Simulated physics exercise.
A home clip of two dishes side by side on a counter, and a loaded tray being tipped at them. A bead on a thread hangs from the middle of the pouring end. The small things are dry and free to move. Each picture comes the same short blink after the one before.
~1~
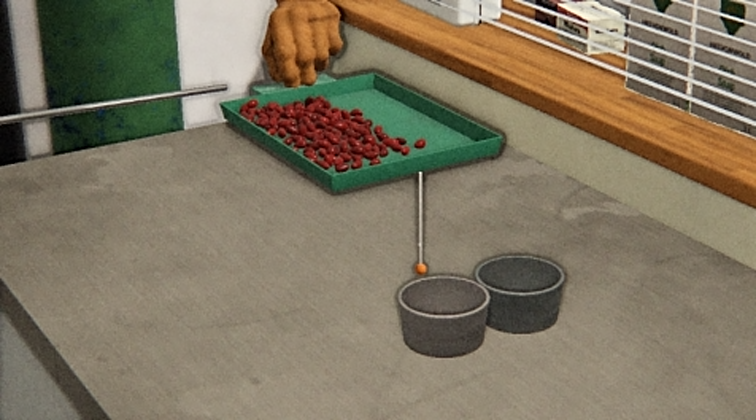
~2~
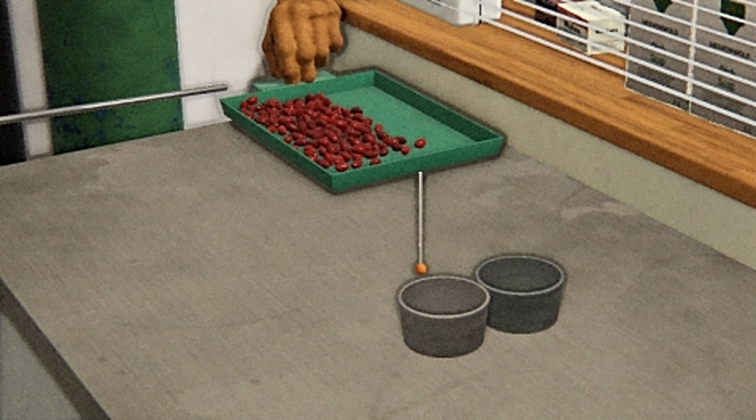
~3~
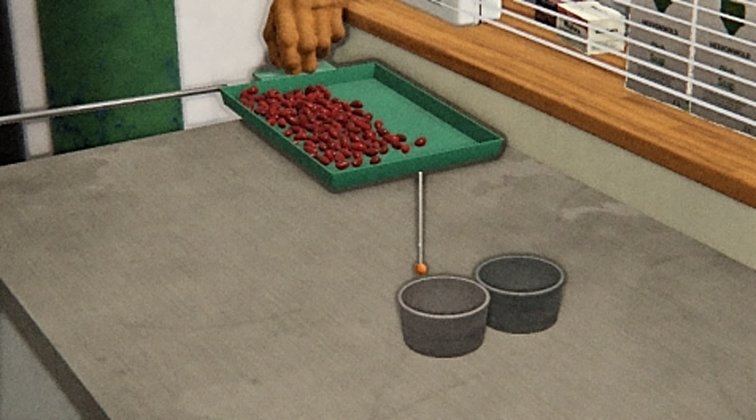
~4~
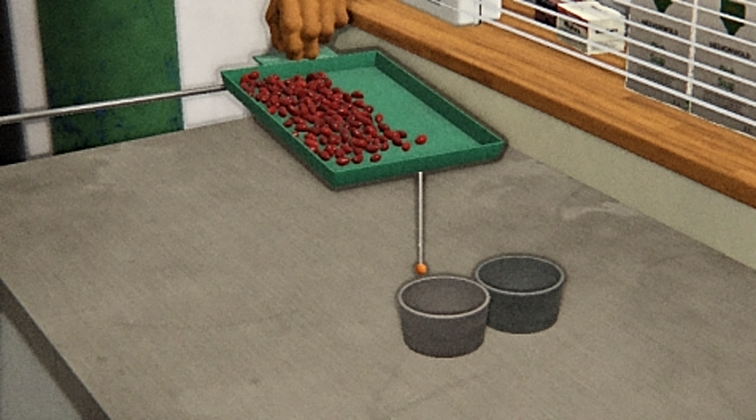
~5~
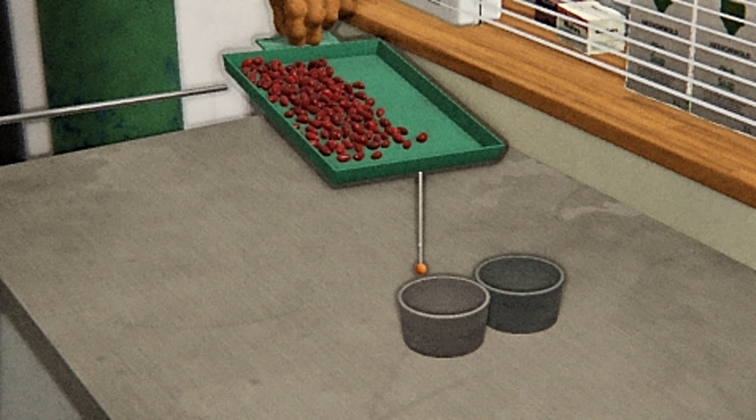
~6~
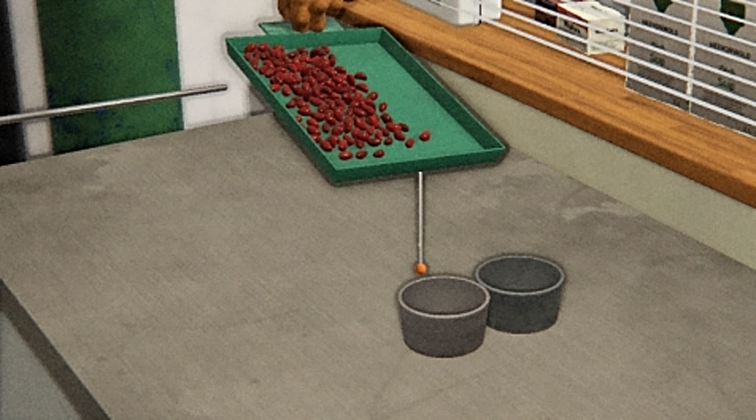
On a grey counter beside a window ledge, a hand holds a green tray of dark red beans near two small grey dishes, an orange bead hanging above them. The hand gradually raises the tray's far end, tilting it toward the near right corner, while the beans stay bunched mostly on the left.
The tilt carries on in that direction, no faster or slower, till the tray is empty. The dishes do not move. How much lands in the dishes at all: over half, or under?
In the dishes lies more than half of it.
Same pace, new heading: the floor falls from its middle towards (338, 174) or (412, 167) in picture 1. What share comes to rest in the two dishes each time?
Roughly 0 per cent, and 50 per cent.
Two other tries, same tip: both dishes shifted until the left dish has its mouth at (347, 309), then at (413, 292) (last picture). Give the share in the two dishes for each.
Roughly 10 per cent, and 70 per cent.
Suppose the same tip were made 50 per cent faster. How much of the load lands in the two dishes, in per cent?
Near 70 %.
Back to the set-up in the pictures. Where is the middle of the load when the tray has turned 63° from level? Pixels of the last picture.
Roughly at (437, 126).
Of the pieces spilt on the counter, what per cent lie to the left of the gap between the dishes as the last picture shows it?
Near 30 %.
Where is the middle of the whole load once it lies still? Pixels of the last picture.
Roughly at (507, 311).
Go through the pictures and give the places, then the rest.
In the first frame, corners of the pouring end at (334, 173) and (497, 136), level; middle of the load at (321, 125), kidney beans; left dish at (468, 331); right dish at (545, 308); bead on its thread at (421, 269).
In the second frame, corners of the pouring end at (334, 173) and (497, 137), level; middle of the load at (321, 123).
In the third frame, corners of the pouring end at (335, 172) and (498, 139), tipped barely, lowest at the right corner; middle of the load at (321, 117).
In the fourth frame, corners of the pouring end at (336, 170) and (499, 141), tipped a little, lowest at the right corner; middle of the load at (323, 108).
In the fifth frame, corners of the pouring end at (337, 168) and (499, 144), tipped a little, lowest at the right corner; middle of the load at (324, 99).
In the sixth frame, corners of the pouring end at (339, 166) and (500, 146), tipped clearly, lowest at the right corner; middle of the load at (327, 90); left dish at (468, 331); right dish at (545, 308).
Soon, tray tipped steeply; nearly all on the tray; a stray few in the left dish; a stray few in the right dish; a stray few in the air.
A while on, tray tipped past a quarter turn; about a third on the tray; a small part in the left dish; about a quarter in the right dish; about a third in the air.
Towards the end, tray tipped past a quarter turn; about a quarter in the left dish; about half in the right dish; about a quarter outside both.
Finally, tray tipped past a quarter turn; about a quarter in the left dish; about half in the right dish; about a quarter outside both.
